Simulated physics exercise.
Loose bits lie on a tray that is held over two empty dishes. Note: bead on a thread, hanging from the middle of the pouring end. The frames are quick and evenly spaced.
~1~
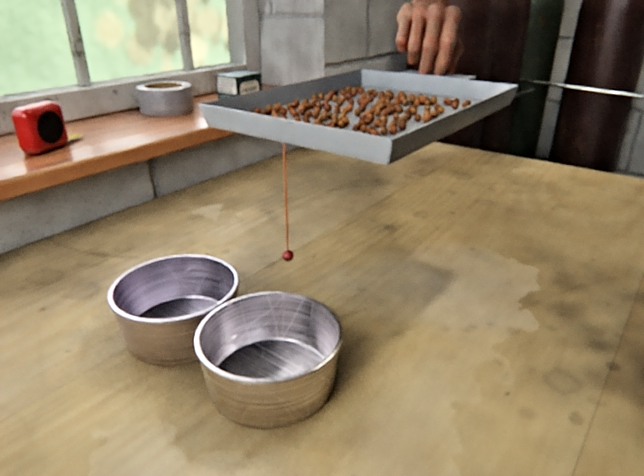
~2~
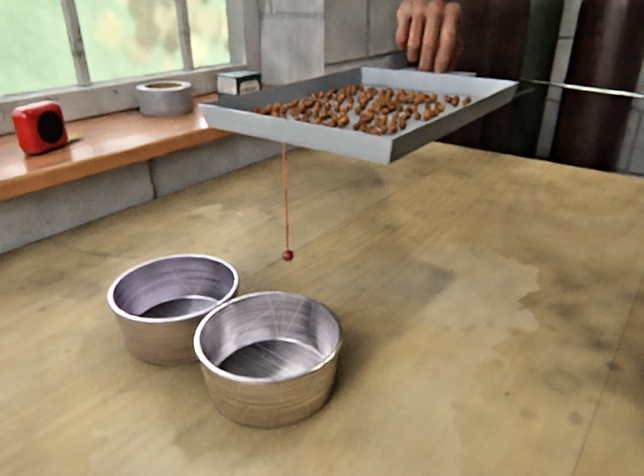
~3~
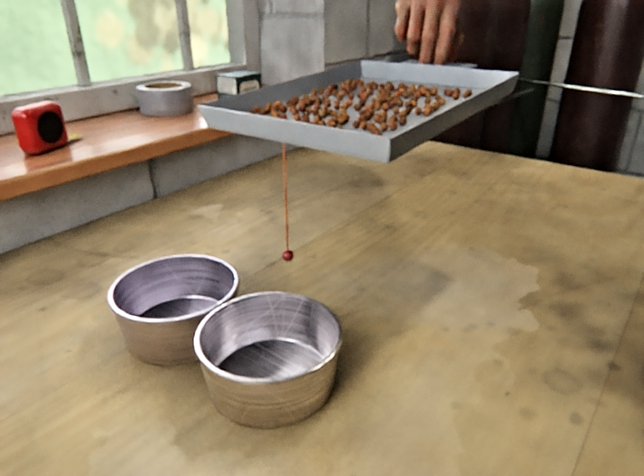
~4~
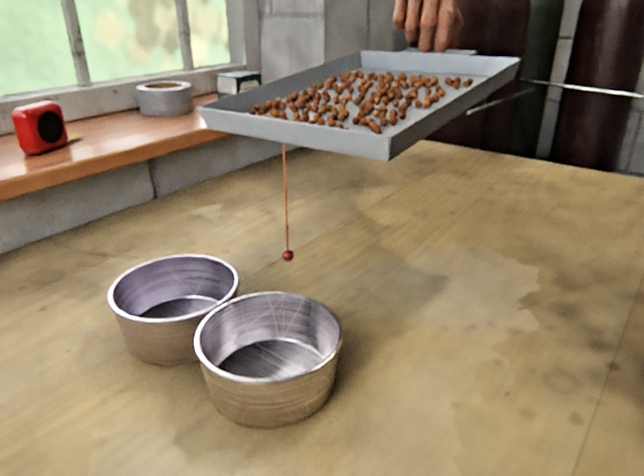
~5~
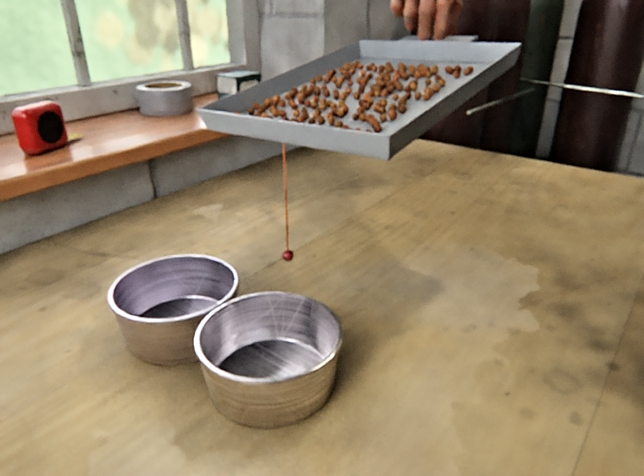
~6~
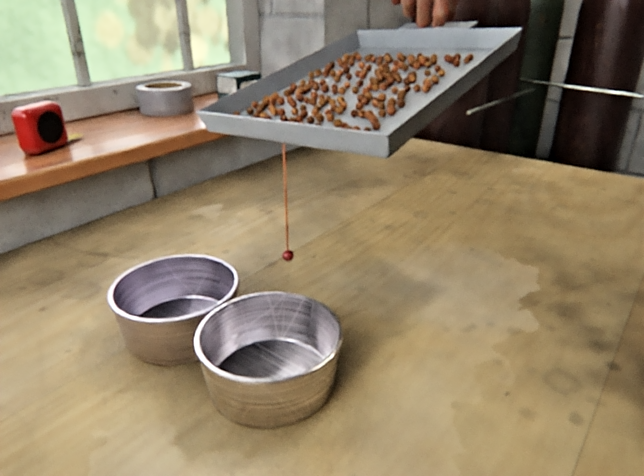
On a worn wooden tabletop beside a window ledge, a hand holds a grey tray of small brown balls above two empty metal dishes, a red bead hanging on a thread beneath it. The tray starts level, then its far side rises slowly, tilting it slightly toward the near left corner.
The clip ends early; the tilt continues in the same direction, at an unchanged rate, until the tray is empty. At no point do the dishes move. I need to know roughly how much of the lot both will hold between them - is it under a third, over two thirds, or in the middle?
It is in the middle, between a third and two thirds.
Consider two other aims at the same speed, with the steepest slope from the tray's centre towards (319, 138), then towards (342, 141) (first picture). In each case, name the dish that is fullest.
On the first try it would be the one on the right, and on the second the one on the right.
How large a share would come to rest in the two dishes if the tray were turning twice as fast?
About 50 %.
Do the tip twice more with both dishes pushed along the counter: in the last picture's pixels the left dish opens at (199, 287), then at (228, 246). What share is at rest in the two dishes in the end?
Trial 1: 50 percent; trial 2: 70 percent.
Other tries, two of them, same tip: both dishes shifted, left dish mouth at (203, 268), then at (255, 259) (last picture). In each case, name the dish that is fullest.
First place: The left-hand one. Second place: The left-hand one.
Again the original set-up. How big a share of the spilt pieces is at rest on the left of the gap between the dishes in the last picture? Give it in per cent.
Near 60 %.
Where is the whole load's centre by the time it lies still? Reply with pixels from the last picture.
Close to (189, 305) in the last picture.
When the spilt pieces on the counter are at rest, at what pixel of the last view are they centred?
My estimate puts the centre near (202, 278).
Just after the last frame, tray tipped steeply; almost all on the tray; just a few in the air.
A moment on, tray tipped right over; the larger part on the tray; just a few outside both; about a tenth in the air.
Further on, tray tipped past a quarter turn; about a tenth in the right dish; roughly half in the left dish; roughly half outside both.
When it is over, tray tipped past a quarter turn; about a tenth in the right dish; roughly half in the left dish; roughly half outside both.
